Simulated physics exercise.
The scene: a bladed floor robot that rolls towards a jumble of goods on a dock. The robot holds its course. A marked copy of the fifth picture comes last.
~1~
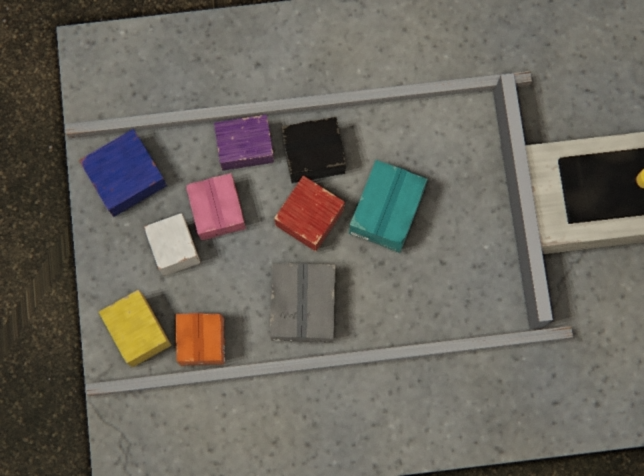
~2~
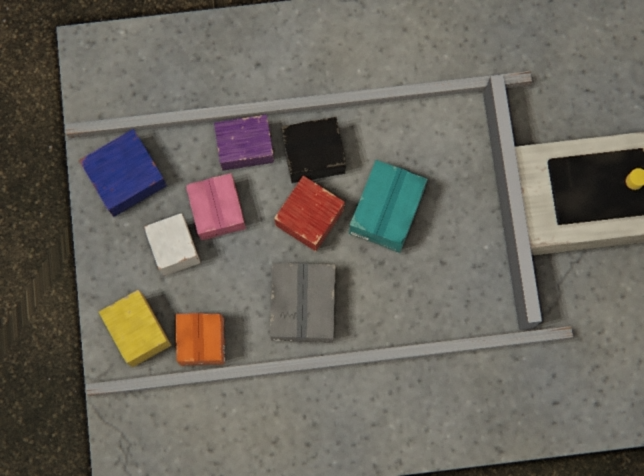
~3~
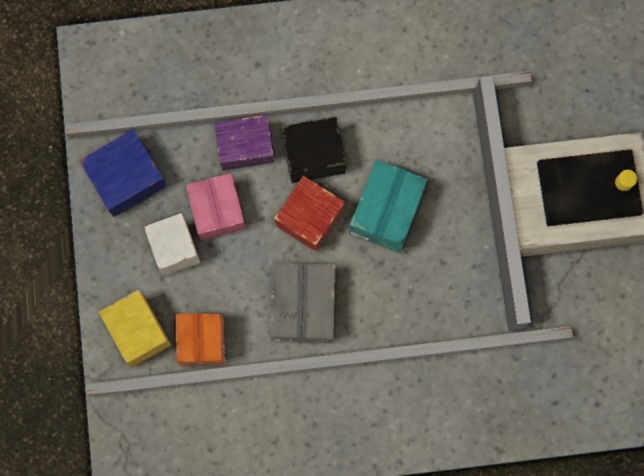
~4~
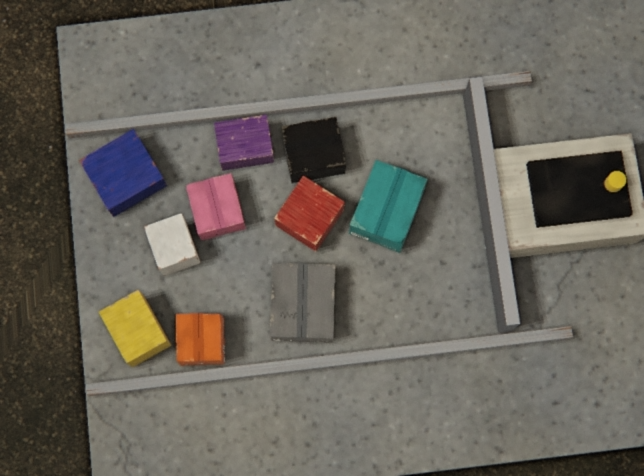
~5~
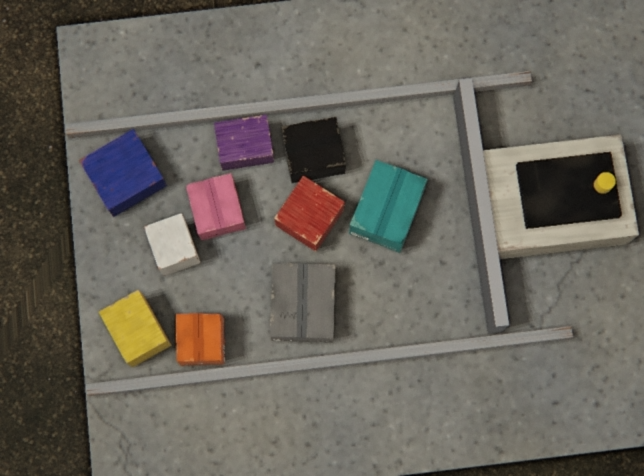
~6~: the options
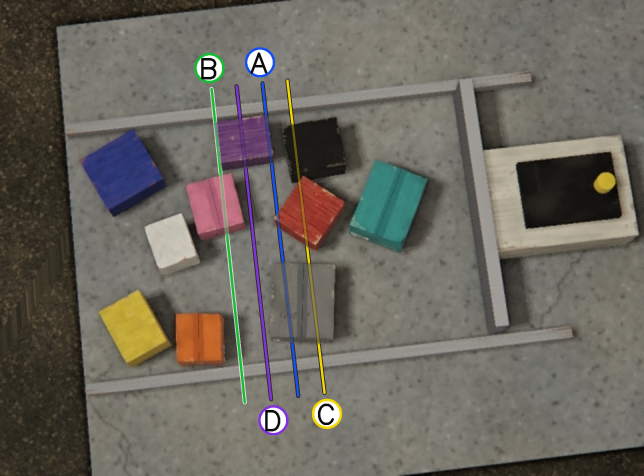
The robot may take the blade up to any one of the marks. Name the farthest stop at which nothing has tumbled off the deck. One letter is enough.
Line B.
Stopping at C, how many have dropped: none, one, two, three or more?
By then, none.
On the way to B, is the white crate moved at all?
By then, yes.
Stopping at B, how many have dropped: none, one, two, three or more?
The count is none.
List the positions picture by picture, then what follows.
Blue crate (123, 173); black parcel (313, 150); turquoise box (388, 207), in the first frame.
Robot (593, 187); red crate (310, 214), in the second frame.
Robot (582, 188); yellow crate (136, 329), in the third frame.
Robot (572, 189); white crate (172, 245), in the fourth frame.
Robot (561, 191); orange box (201, 340); blue crate (123, 173); black parcel (313, 150), in the fifth frame.
On the marked copy, A at (280, 236); B at (228, 242); C at (305, 233); D at (253, 239).
Taking B. A third of the way, robot (470, 201); red crate (291, 218); turquoise box (354, 214).
Two thirds of the way, robot (378, 212); white crate (158, 249); pink box (178, 203).
When it is over, robot (308, 220); blue crate (75, 172); yellow crate (104, 330); nothing has fallen.
As for the rest, A is safe but short; C is safe but short; D is safe but short.
